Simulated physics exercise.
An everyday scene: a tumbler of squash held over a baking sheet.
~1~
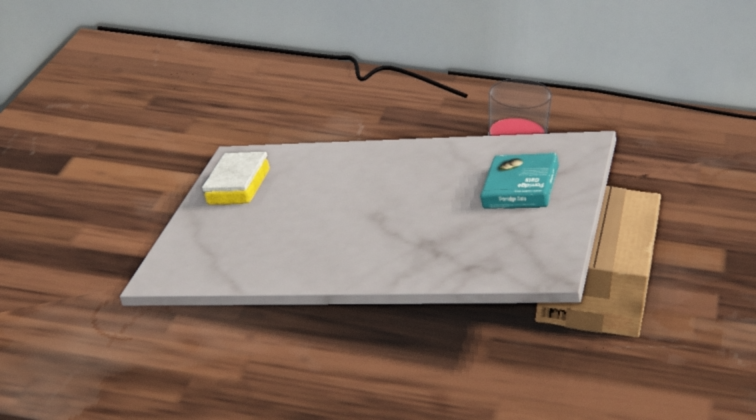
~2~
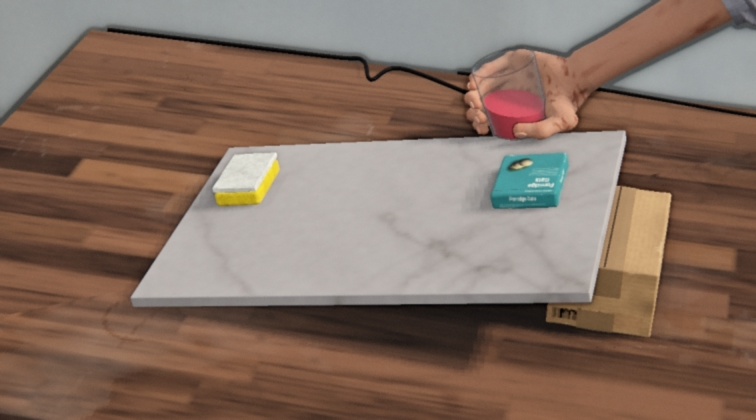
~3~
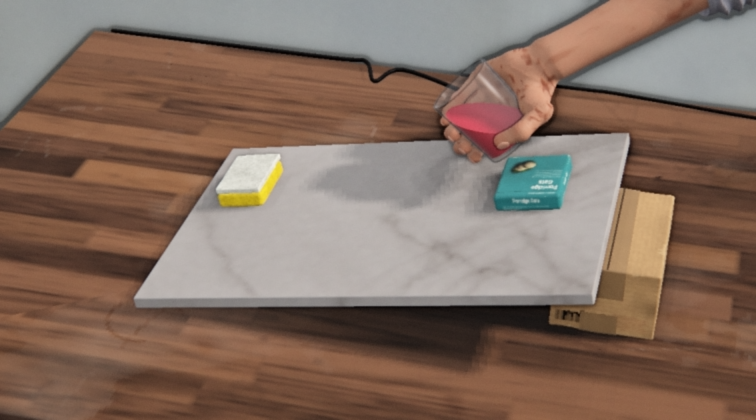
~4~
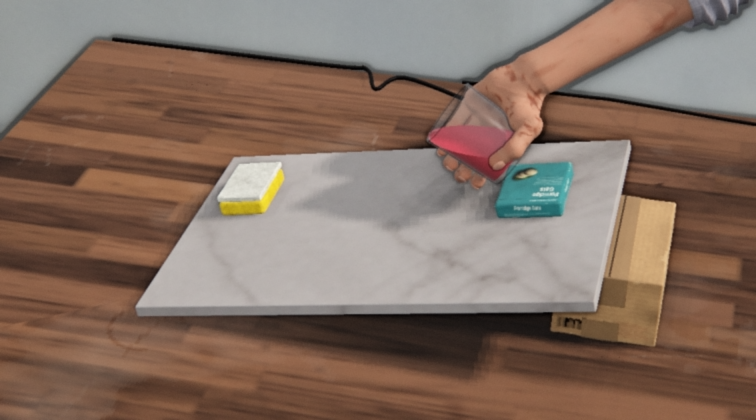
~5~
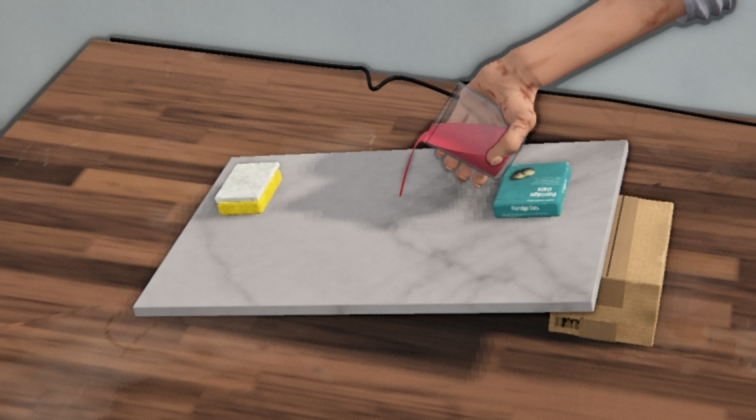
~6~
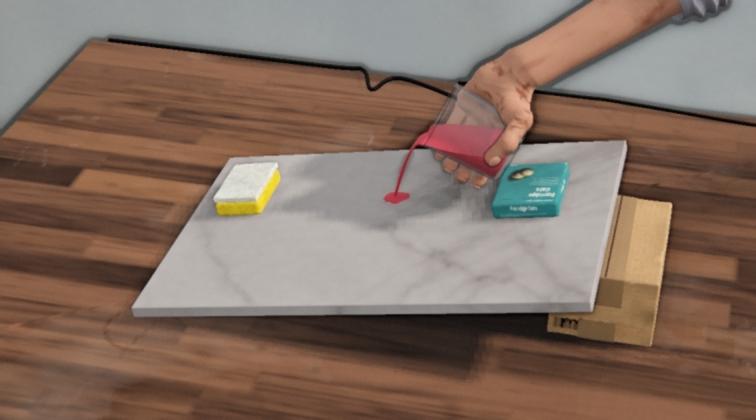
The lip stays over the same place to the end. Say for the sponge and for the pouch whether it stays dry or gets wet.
On the left the sponge - gets wet, on the right the pouch - stays dry.
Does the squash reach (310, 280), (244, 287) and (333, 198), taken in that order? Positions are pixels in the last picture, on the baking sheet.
The first point is outside the spill, the next one is outside the spill, and the last one is inside the spill.
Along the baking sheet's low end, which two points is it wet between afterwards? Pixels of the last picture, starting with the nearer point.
The near limit is (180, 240) and the far limit is (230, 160).
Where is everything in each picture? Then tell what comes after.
The first picture shows the baking sheet slopes down to the left; tumbler (518, 123) about a third full; sponge (236, 179); pouch (520, 180).
The second picture shows tumbler about a third full, surface at (515, 104); sponge (246, 180).
The third picture shows tumbler (485, 110) tipped 45° with all of its load; pouch (534, 182).
The fourth picture shows the baking sheet slopes down to the left; tumbler (478, 134) tipped 60° with all of its load; sponge (251, 189).
The fifth picture shows the first of it lands; tumbler (475, 132) tipped 65° with all of its load; pouch (533, 190).
The sixth picture shows the first of it lands; tumbler (473, 134) tipped 65° with nearly all of its load; sponge (247, 190); pouch (531, 190).
Shortly, it runs down to the left; the sponge is wet along its edge; the pouch is still dry.
Then, it runs down to the left and off the end; the sponge is wet along its edge; the pouch is still dry.
At the finish, it runs down to the left and off the end; the sponge is wet along its edge; the pouch is still dry.
